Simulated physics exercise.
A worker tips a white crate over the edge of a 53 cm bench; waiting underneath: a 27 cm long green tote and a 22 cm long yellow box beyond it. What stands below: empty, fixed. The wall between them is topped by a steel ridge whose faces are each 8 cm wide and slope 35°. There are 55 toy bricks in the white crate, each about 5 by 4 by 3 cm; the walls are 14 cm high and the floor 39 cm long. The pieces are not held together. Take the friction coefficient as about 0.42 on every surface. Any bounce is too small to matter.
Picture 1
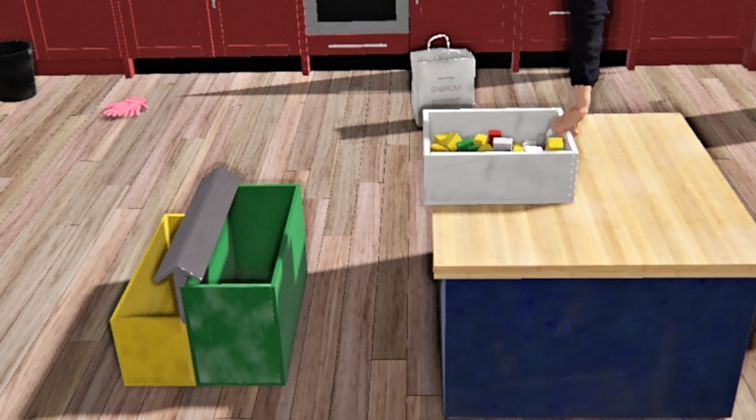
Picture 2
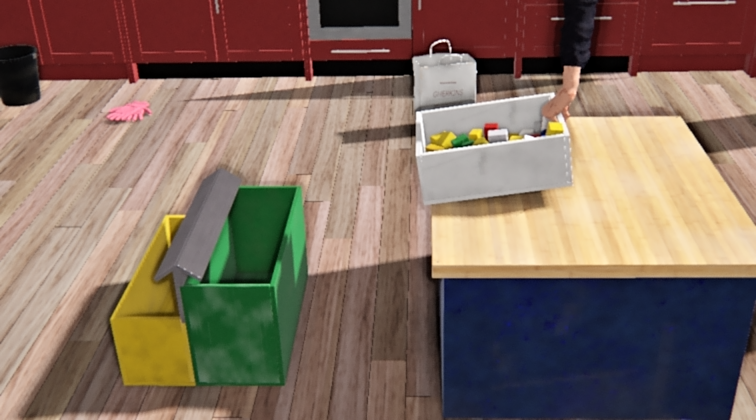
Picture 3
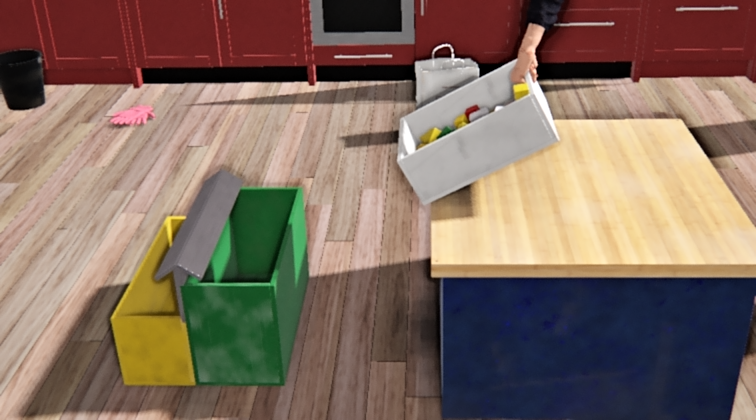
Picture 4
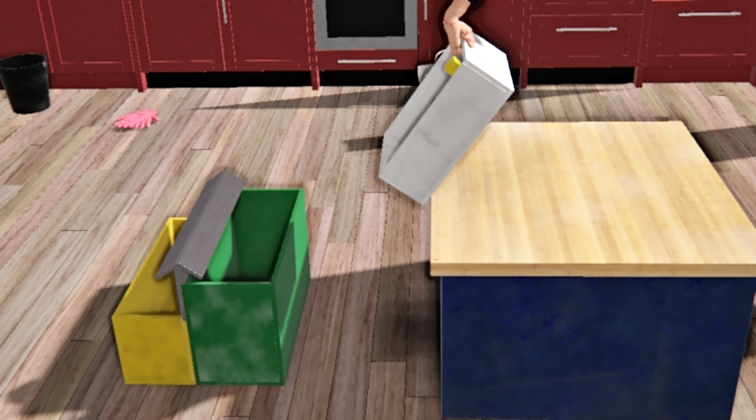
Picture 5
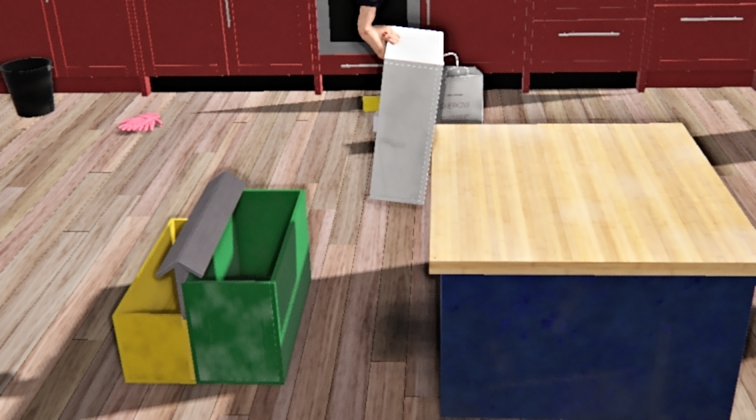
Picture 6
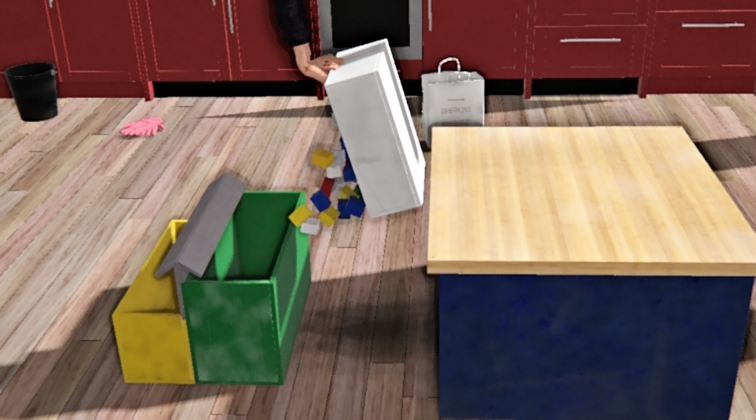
In a kitchen with red cabinets, a hand lifted one end of a white crate on a wooden-topped counter and swung it leftward past upright, and colourful bricks tumbled out beside a green tote.
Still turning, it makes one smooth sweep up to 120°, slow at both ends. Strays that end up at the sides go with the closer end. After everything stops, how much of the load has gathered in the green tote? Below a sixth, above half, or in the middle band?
The fraction stays shy of a sixth.
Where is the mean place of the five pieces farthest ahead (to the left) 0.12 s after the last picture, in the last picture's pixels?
I'd put their middle close to (293, 244).
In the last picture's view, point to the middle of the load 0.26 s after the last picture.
Somewhere around pixel (324, 281) in the last view.
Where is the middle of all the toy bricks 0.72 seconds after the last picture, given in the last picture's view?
About (327, 323).
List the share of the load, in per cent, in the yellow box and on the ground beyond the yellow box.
Around 0 % in the first place and around 0 % in the second.
Then, 0.12 s after the last picture, tilt 117°; 22 still in the white crate, 1 on the ground short of the green tote and 32 in the air.
Then, 0.26 s after the last picture, tilt 120°; 8 still in the white crate, 4 in the green tote, 22 on the ground short of the green tote and 21 in the air.
Then, 0.46 s after the last picture, tilt 120°; 2 still in the white crate, 4 in the green tote, 41 on the ground short of the green tote and 8 in the air.
When it is over (0.72 s after the last picture), 4 in the green tote and 51 on the ground short of the green tote. Asked share, 4 of 55, 7 per cent.
